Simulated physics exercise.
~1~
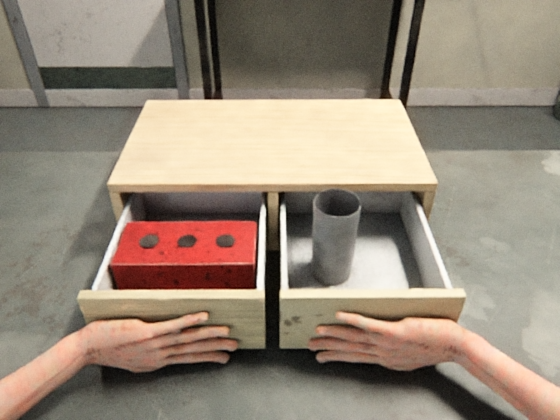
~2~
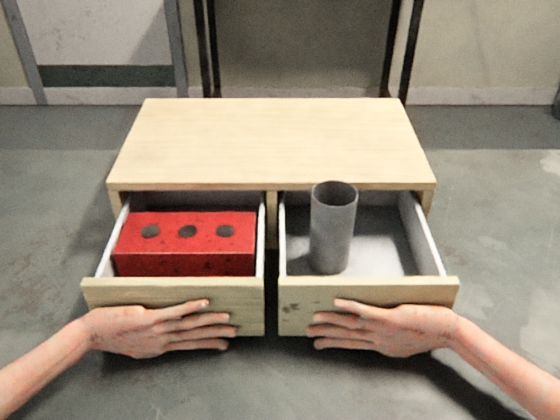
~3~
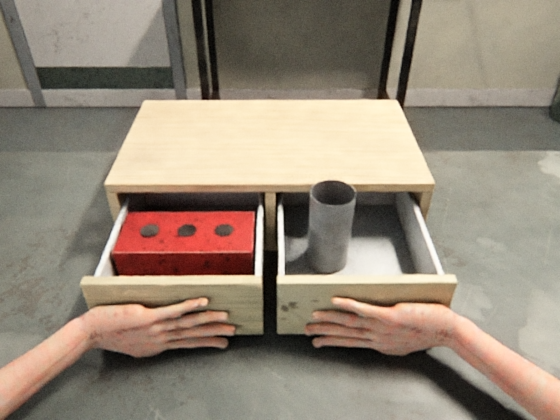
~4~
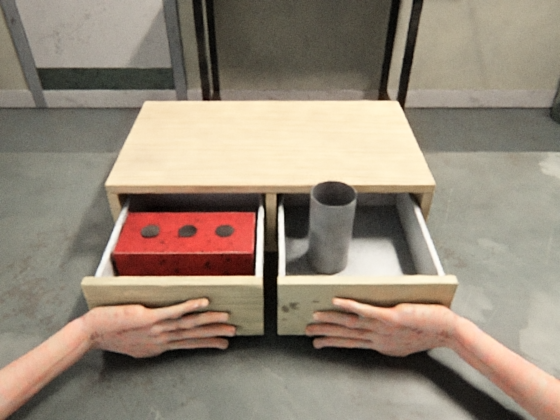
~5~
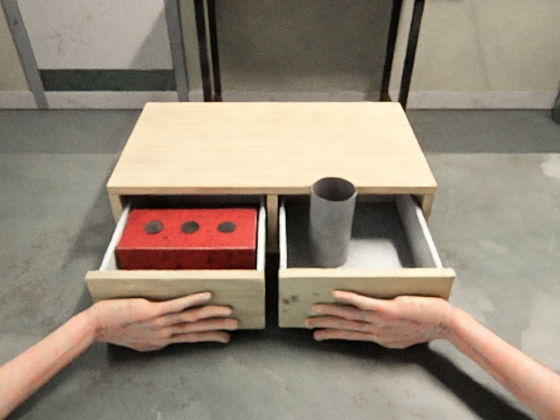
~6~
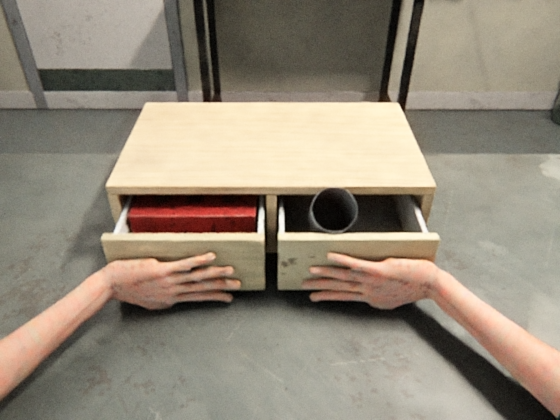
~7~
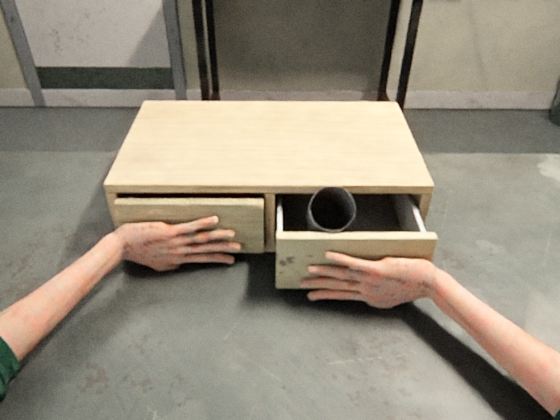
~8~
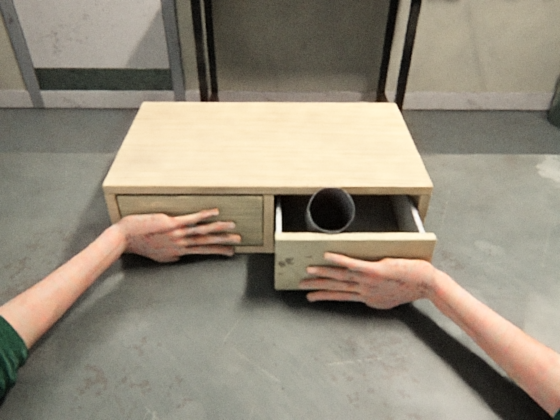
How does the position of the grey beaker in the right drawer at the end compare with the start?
At the start the grey beaker stands upright in the open drawer. By the end it is leaning, with its dark round opening showing above the front of the drawer.
